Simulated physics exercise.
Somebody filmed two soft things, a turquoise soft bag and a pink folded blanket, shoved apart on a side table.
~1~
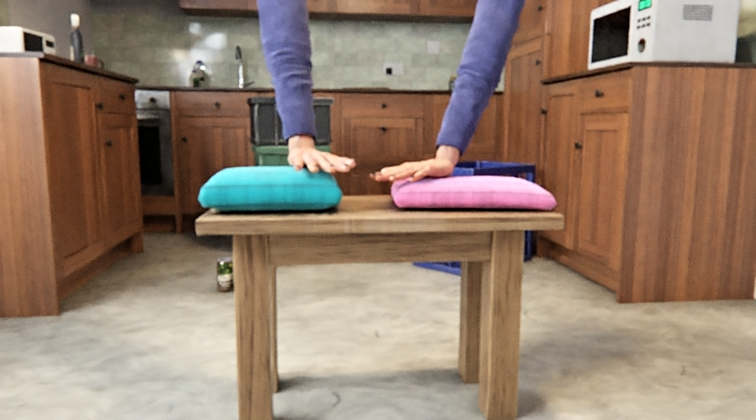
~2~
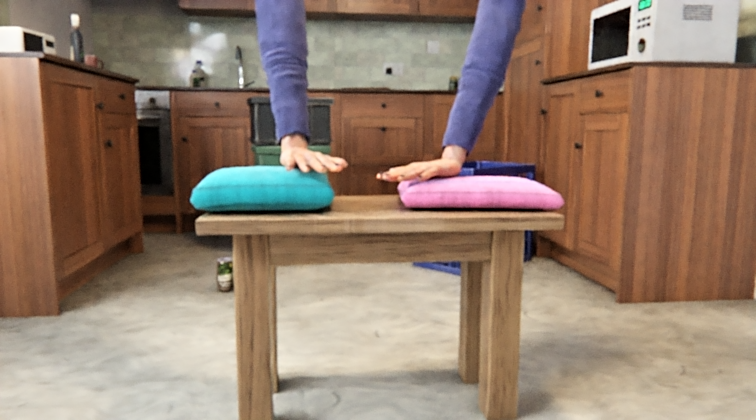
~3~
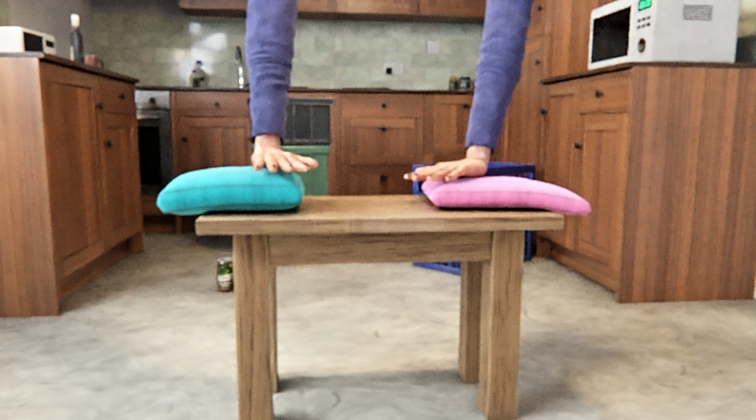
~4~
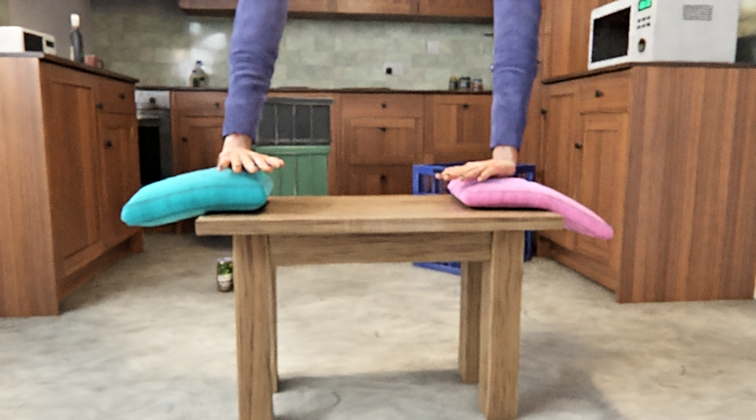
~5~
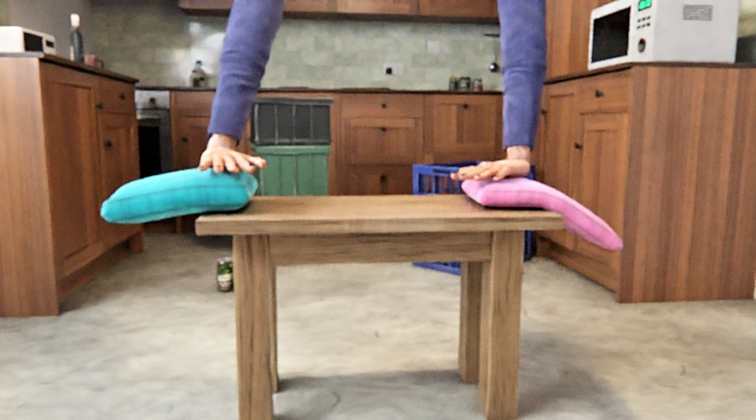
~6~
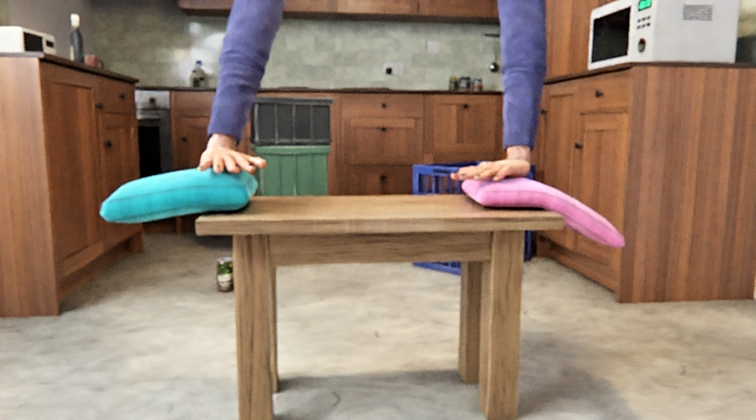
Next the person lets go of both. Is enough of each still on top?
In the end the turquoise soft bag goes down, the pink folded blanket slumps off the end.
Then, 0.32 s on from there, soft bag falling near (182, 257); folded blanket falling near (553, 247).
Then, 0.60 s on from there, soft bag on the floor near (139, 373); folded blanket on the floor near (603, 340).
In the end, soft bag on the floor near (101, 394); folded blanket on the floor near (630, 377). The turquoise soft bag slumps off the end and the pink folded blanket tips over and falls.
